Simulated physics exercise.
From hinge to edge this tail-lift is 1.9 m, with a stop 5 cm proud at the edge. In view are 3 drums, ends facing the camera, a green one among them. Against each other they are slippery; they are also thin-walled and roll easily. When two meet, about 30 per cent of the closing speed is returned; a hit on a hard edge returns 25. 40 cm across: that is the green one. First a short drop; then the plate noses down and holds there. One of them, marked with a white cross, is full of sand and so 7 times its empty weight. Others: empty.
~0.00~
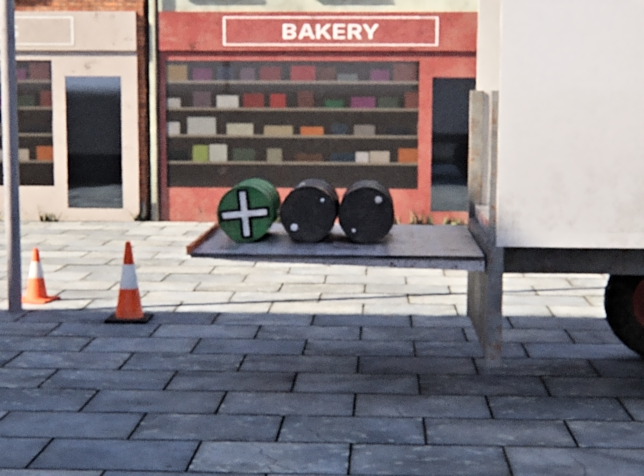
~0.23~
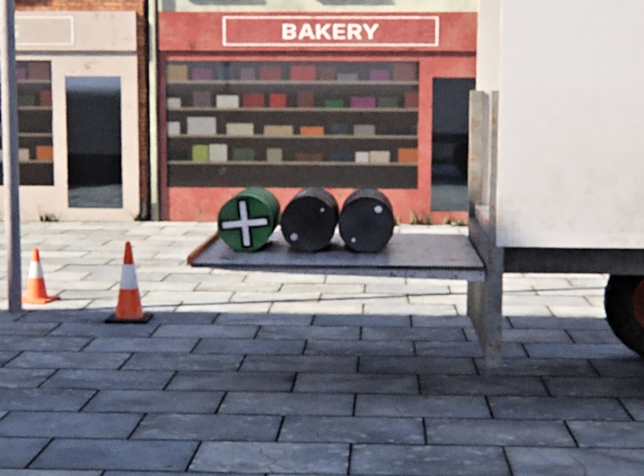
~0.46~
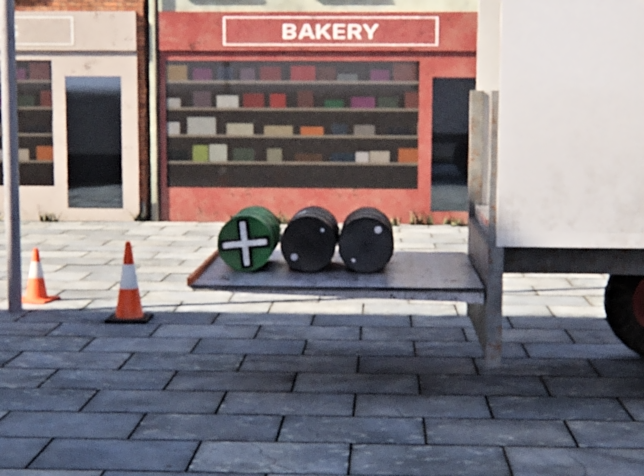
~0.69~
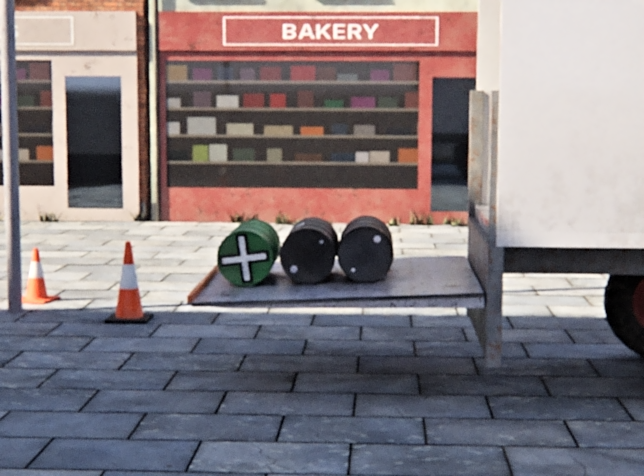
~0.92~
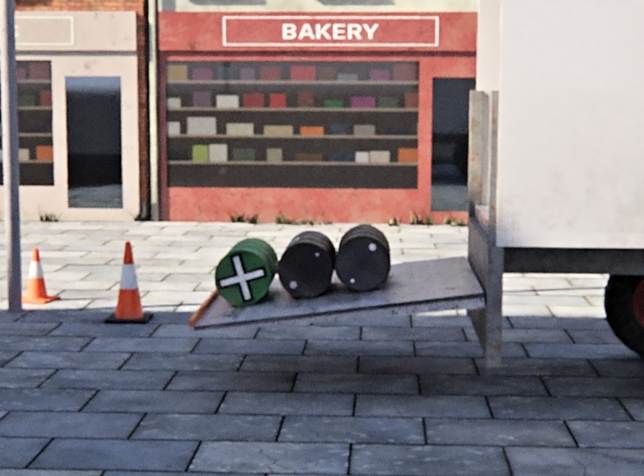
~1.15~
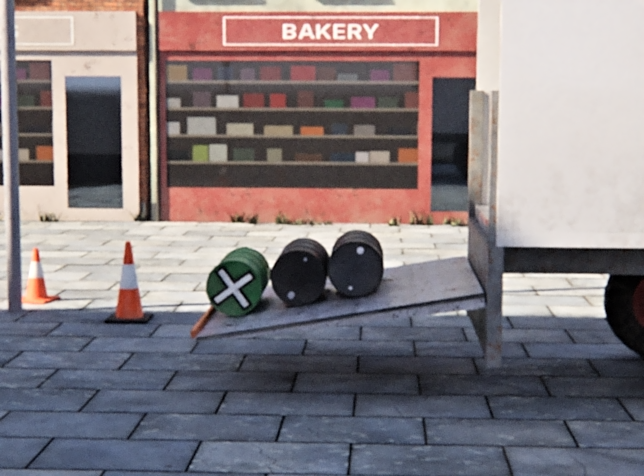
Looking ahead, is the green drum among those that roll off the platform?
The green drum: Stays put.
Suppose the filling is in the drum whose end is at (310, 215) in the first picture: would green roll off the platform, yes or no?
Then green yes.
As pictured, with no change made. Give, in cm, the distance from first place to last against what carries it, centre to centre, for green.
The green one shifted 15.
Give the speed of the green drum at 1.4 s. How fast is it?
0.3 m/s or so.
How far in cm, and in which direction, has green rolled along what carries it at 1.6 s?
Green 20 left.
Then, 1.4 s in, green is on the plate, 10 cm from the stop, rolling left; 0 over the stop so far.
Then, 1.6 s in, still the same for green; 0 over the stop so far.
Then, 1.8 s in, still the same for green; 0 over the stop so far.
In the end (2.6 s), green is on the plate, 15 cm from the stop; 0 over the stop so far.
